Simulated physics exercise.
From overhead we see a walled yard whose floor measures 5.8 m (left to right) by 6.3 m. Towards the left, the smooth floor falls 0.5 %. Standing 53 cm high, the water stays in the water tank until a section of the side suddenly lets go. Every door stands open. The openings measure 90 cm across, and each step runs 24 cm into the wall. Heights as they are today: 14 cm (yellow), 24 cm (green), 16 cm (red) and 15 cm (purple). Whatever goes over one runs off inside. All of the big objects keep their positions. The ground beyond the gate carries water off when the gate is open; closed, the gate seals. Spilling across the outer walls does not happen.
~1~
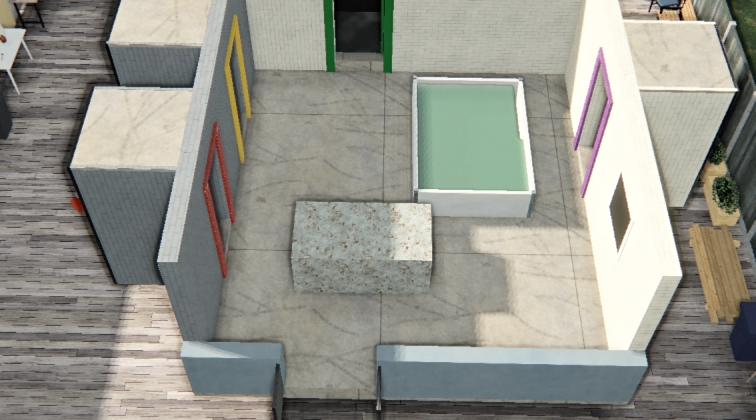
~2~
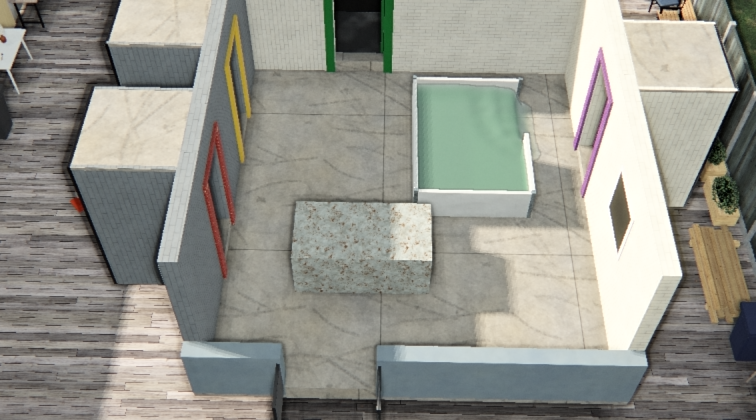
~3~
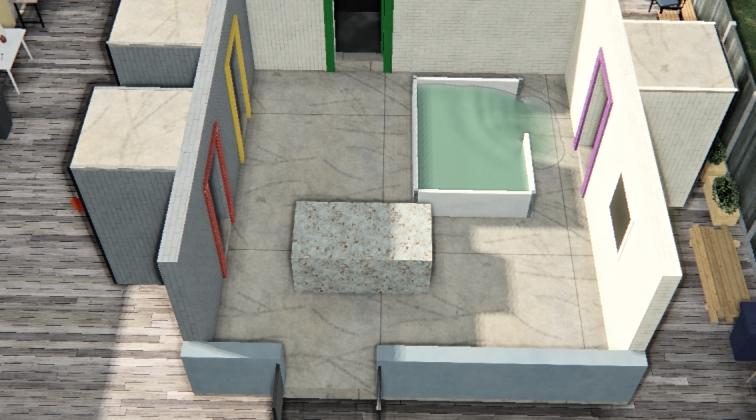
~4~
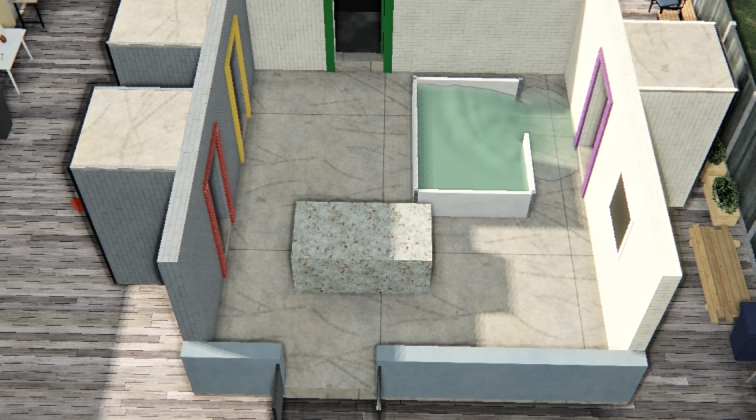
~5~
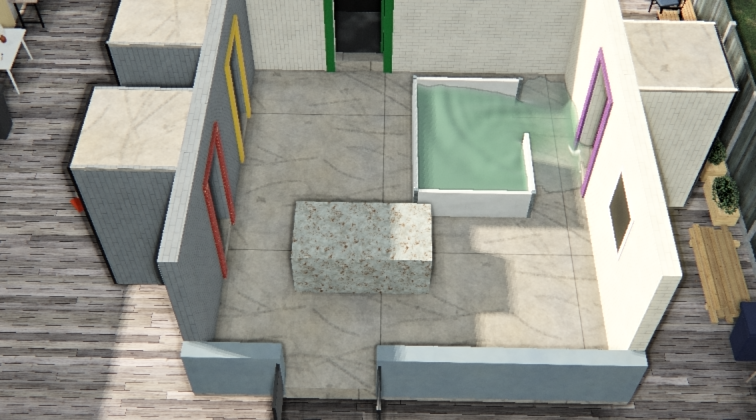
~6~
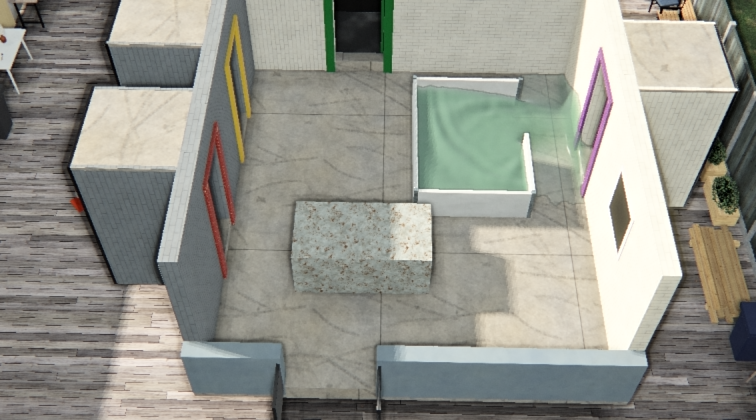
Walled yard with a speckled block, green water pouring from a gap in a white tank and spreading right across the floor.
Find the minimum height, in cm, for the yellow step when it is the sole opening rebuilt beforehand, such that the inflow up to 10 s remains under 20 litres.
The minimum height is about 6.5 cm.
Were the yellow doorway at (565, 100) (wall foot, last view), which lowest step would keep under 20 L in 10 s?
Roughly 34 cm, give or take.
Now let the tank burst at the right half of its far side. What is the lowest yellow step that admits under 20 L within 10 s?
I'd say close to 8.0 cm.
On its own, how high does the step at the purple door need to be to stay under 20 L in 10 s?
Purple: 21 cm.
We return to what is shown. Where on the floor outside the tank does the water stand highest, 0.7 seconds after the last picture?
Around pixel (564, 80).
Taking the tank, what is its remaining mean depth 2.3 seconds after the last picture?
Mean depth: Approx. 25 cm.
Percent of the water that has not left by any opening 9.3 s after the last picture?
I'd say near 94 per cent is still there.
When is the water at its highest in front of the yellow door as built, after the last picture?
The depth peaks at about 3.5 seconds.
Then, 0.7 s after the last picture water covers 10 % of the floor, deepest (56 cm) near (564, 80); it has not reached the yellow door.
Then, 2.3 s after the last picture water covers 45 % of the floor, deepest (30 cm) near (566, 94); it has not reached the yellow door.
Then, 9.3 s after the last picture water covers 95 % of the floor, deepest (13 cm) near (211, 370); 7 cm at the yellow door, 0 litres in over its 14 cm step.
At the yellow door as built, the water peaked near 12 cm, 3.5 s after the last picture.
With a step of 6 cm, 26 litres would have come in within the 10 s; with 8 cm, 9 litres. So under 20 litres takes about 6.5 cm.
